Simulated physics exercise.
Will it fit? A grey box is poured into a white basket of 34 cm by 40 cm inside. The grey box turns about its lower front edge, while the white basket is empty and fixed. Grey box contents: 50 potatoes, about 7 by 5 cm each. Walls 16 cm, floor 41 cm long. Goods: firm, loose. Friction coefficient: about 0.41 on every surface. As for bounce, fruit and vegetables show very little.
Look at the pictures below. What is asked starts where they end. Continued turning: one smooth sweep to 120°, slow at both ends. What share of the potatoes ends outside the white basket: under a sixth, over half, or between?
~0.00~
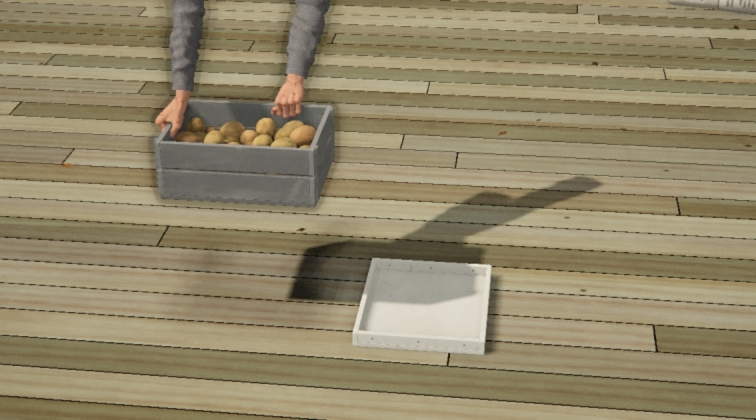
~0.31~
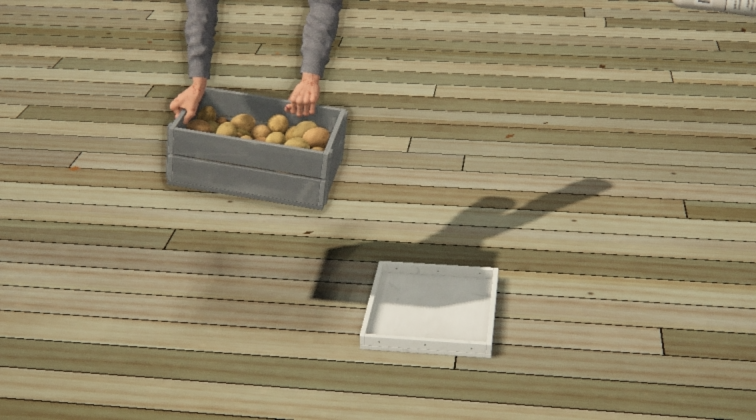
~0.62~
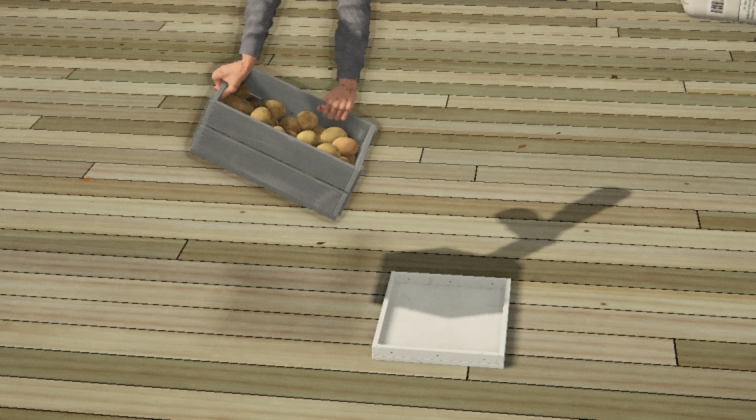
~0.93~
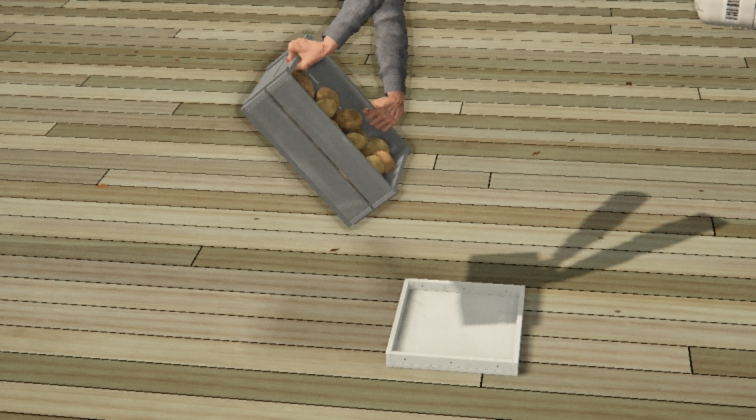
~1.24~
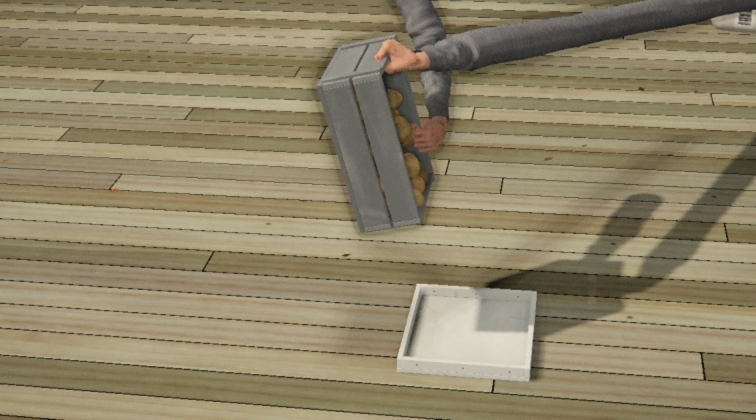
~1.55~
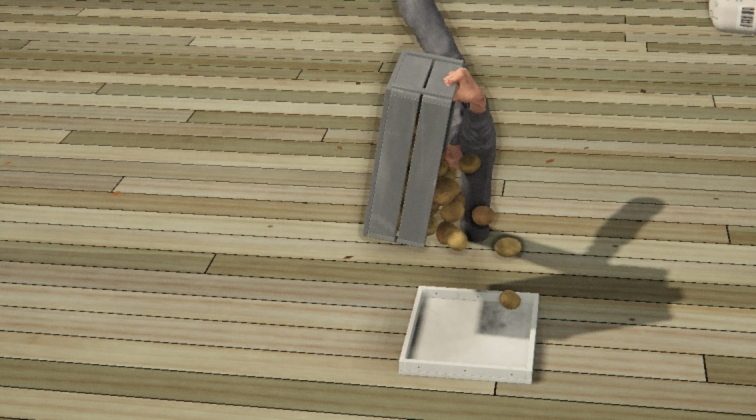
The container ends up holding half to five sixths of the load.
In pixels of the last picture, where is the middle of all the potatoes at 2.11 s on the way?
I'd put it close to (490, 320).
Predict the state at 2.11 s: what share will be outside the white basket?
By that time, roughly 30 percent.
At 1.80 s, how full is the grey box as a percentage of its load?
Near 30 per cent, give or take.
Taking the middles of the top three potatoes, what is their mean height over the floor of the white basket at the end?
7 cm or thereabouts.
After 1.80 s, tilt 113°; 14 still in the grey box, 8 in the white basket, 8 outside the white basket and 20 in the air.
After 2.11 s, tilt 120°; 2 still in the grey box, 26 in the white basket, 14 outside the white basket and 8 in the air.
After 2.54 s, tilt 120°; 32 in the white basket and 18 outside the white basket.
When it is over (at 3.10 s), 31 in the white basket and 19 outside the white basket. Asked share, 19 of 50, 38 per cent.
